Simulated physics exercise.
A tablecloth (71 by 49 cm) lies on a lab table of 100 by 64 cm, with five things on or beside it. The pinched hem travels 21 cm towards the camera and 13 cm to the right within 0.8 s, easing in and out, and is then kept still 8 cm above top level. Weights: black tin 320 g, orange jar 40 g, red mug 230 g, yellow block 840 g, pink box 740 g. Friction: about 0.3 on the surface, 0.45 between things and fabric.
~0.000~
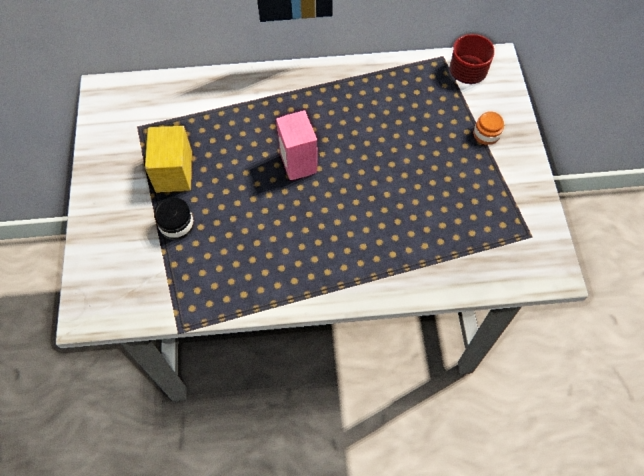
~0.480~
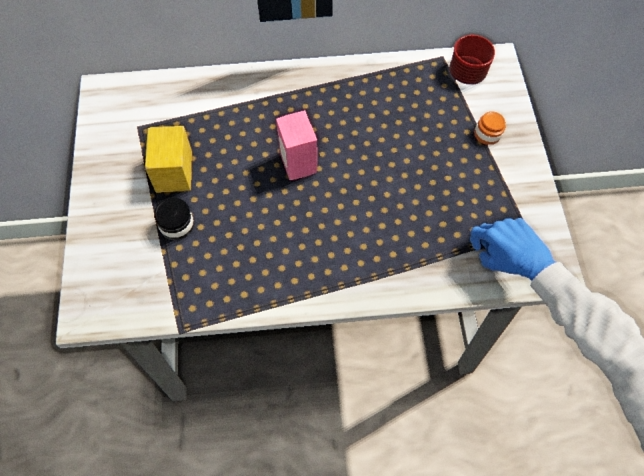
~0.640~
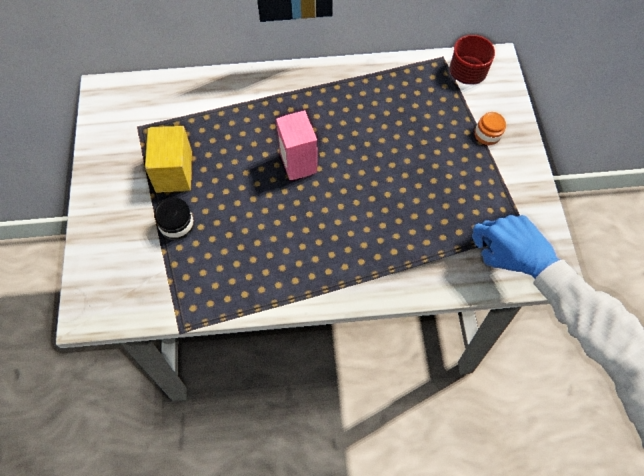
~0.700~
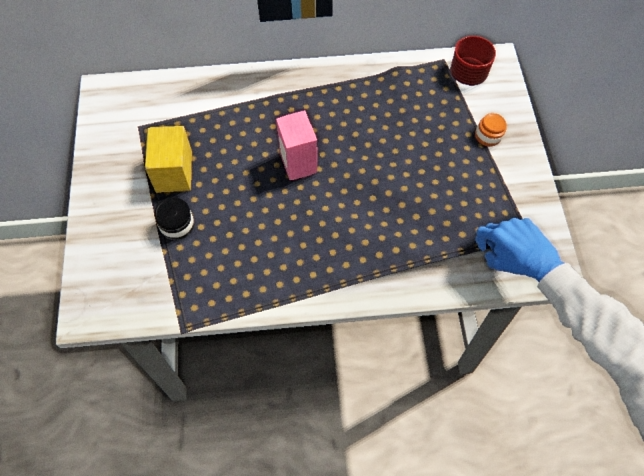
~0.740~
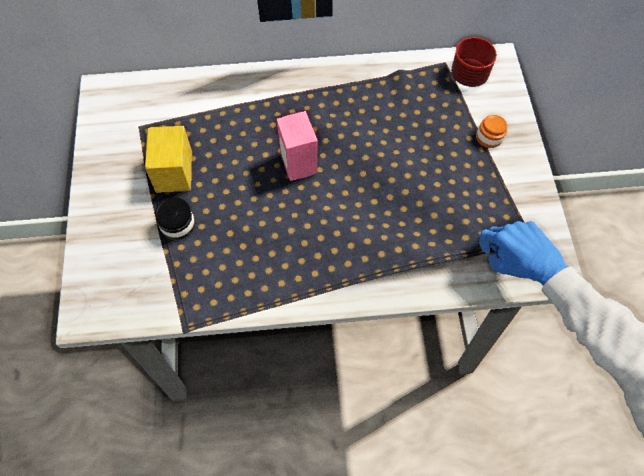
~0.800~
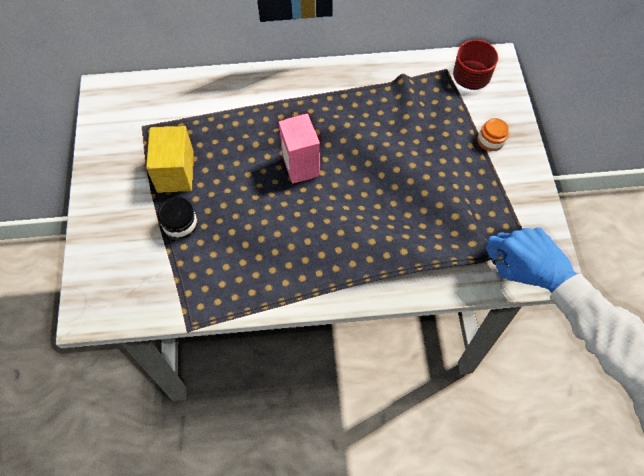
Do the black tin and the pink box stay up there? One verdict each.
The black tin remains up there, the pink box remains up there.
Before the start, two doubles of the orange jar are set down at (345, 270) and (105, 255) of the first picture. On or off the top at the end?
In turn: Falls off, stays up.
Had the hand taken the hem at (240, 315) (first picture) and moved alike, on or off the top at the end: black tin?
Then: Black tin drops off.
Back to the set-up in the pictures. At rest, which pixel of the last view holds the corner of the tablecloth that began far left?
Around (241, 149).
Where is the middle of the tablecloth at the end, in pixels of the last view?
Near (422, 244).
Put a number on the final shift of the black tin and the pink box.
Black tin 20 cm, pink box 25 cm.
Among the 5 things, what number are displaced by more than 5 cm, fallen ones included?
That makes 4.
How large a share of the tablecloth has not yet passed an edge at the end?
About 80 per cent.
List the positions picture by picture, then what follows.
In the first frame, black tin (171, 212); pink box (296, 129); tablecloth corners (178, 334) (443, 56) (533, 238).
In the second frame, tablecloth corners (179, 335) (443, 56); grip (479, 249).
In the third frame, tablecloth corners (180, 334) (443, 56); grip (481, 247).
In the fourth frame, tablecloth corners (181, 334) (444, 59); grip (484, 249).
In the fifth frame, tablecloth corners (183, 334) (445, 62); grip (488, 253).
In the sixth frame, black tin (175, 212); pink box (299, 132); tablecloth corners (187, 333) (447, 69); grip (495, 259).
At 1.0 s, 100 % of the tablecloth is still over the top; pink box 8 cm off its start, black tin 6 cm off its start, yellow block 6 cm off its start.
At 1.1 s, 90 % of the tablecloth is still over the top; pink box 16 cm off its start, black tin 13 cm off its start, yellow block 14 cm off its start.
At 1.3 s, 80 % of the tablecloth is still over the top; pink box 22 cm off its start at (396, 183), black tin 18 cm off its start at (255, 247), yellow block 20 cm off its start at (257, 176).
At 1.4 s, 80 % of the tablecloth is still over the top; pink box 25 cm off its start, black tin 20 cm off its start, yellow block 22 cm off its start.
At 3.0 s, 80 % of the tablecloth is still over the top; pink box 25 cm off its start at (407, 192), black tin 20 cm off its start at (265, 251), yellow block 22 cm off its start at (266, 179), orange jar 15 cm off its start at (551, 165).
